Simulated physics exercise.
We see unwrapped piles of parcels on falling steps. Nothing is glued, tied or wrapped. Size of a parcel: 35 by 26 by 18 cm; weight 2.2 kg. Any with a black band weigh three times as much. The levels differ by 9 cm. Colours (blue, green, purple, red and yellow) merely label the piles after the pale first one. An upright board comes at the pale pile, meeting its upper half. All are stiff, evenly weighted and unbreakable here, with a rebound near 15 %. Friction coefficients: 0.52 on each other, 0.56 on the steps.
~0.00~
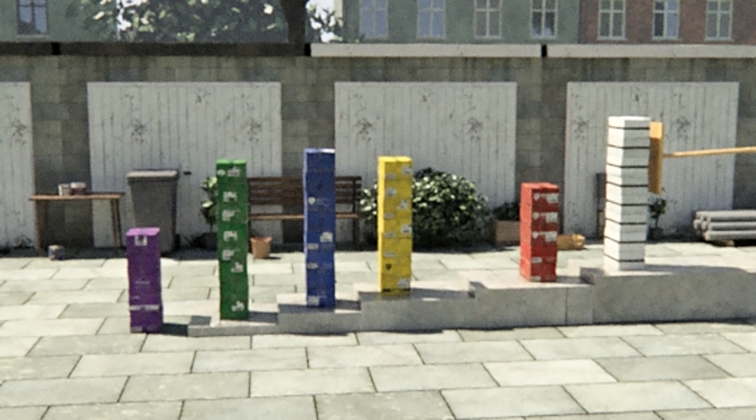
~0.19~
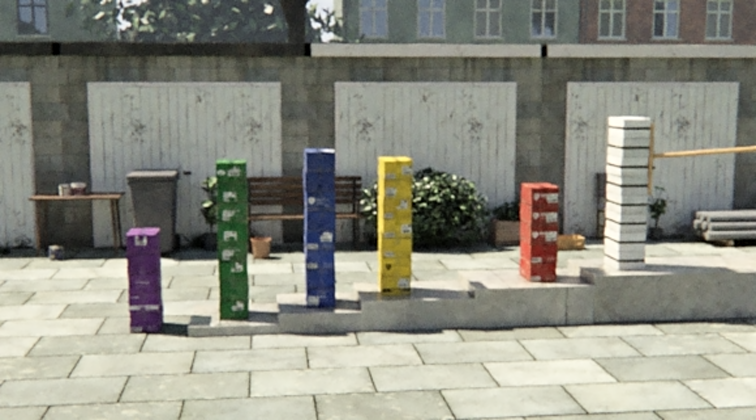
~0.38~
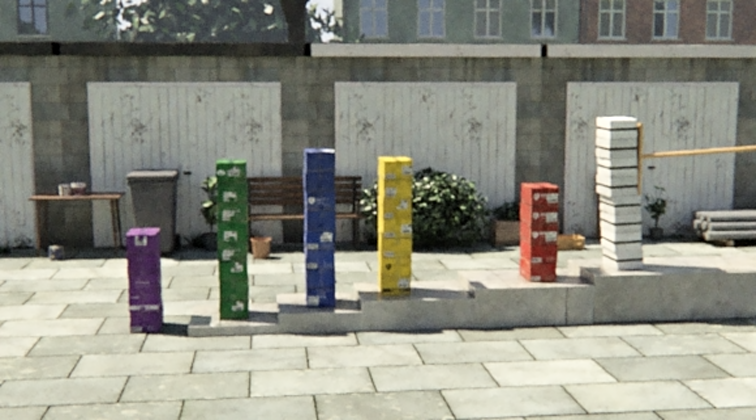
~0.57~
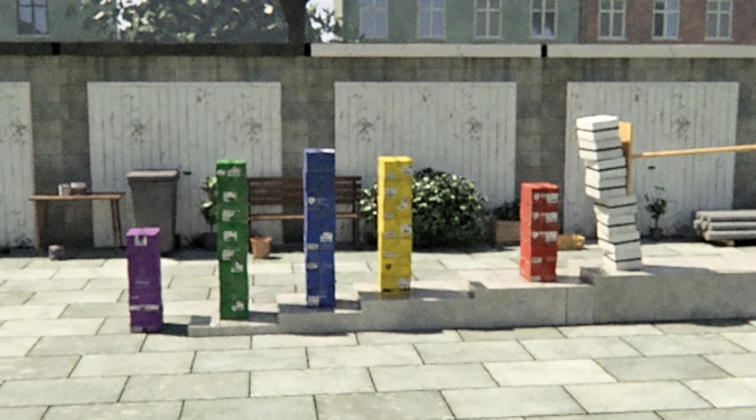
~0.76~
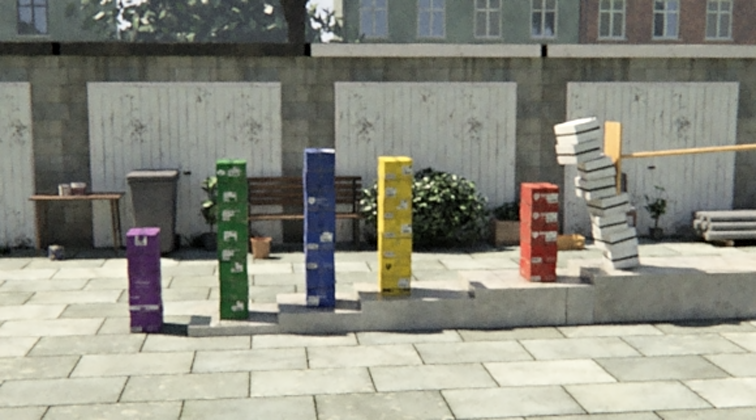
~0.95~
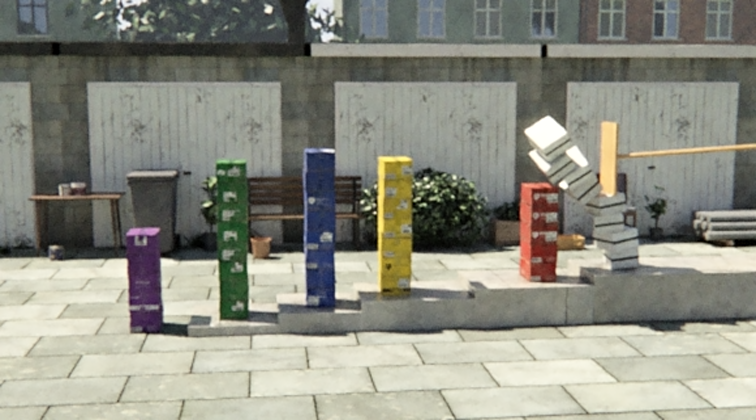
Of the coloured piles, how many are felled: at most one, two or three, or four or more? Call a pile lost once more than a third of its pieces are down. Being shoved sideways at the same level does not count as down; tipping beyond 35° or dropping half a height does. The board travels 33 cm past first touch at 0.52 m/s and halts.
The toll is at most one.
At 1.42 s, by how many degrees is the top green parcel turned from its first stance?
About 0°.
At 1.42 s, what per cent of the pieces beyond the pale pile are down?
At that moment 5 per cent.
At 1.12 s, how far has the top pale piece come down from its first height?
About 30 cm.
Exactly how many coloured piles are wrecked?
0 of them.
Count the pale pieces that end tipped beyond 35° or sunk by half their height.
4 of them.
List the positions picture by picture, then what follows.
In the first frame (each place is the centre of the face we see best), board (662, 149) 10 cm short; top green parcel (231, 173); top red parcel (545, 197); the others all in place.
The second frame shows board (651, 150) 5 mm short; top blue parcel (321, 161).
The third frame shows board (641, 150) 9 cm in; top blue parcel (321, 161).
The fourth frame shows board (631, 150) 19 cm in, top of the pale pile leaning 8°; top blue parcel (321, 161); the others all in place.
The fifth frame shows board (620, 150) 29 cm in, top of the pale pile leaning 13°; top blue parcel (321, 161); the others all in place.
The sixth frame shows board (617, 150) 33 cm in, stopped, top of the pale pile leaning 42°; top blue parcel (321, 161); top green parcel (231, 173); the others all in place.
By 1.12 s, 4 of the pale pile down; none of the 33 other parcels down, 3 disturbed; top red parcel moved 6 cm.
By 1.42 s, 4 of the pale pile down; 1 of the 33 other parcels down; top red parcel tilted 50°.
By 2.08 s, 4 of the pale pile down; 1 of the 33 other parcels down; top red parcel upside down.
When it is over (3.6 s), 4 of the pale pile down; 1 of the 33 other parcels down; top red parcel on its side; top yellow parcel unmoved. No coloured pile is wrecked. In pixels of the last frame, middles, top red parcel near (475, 331), top yellow parcel near (395, 168).
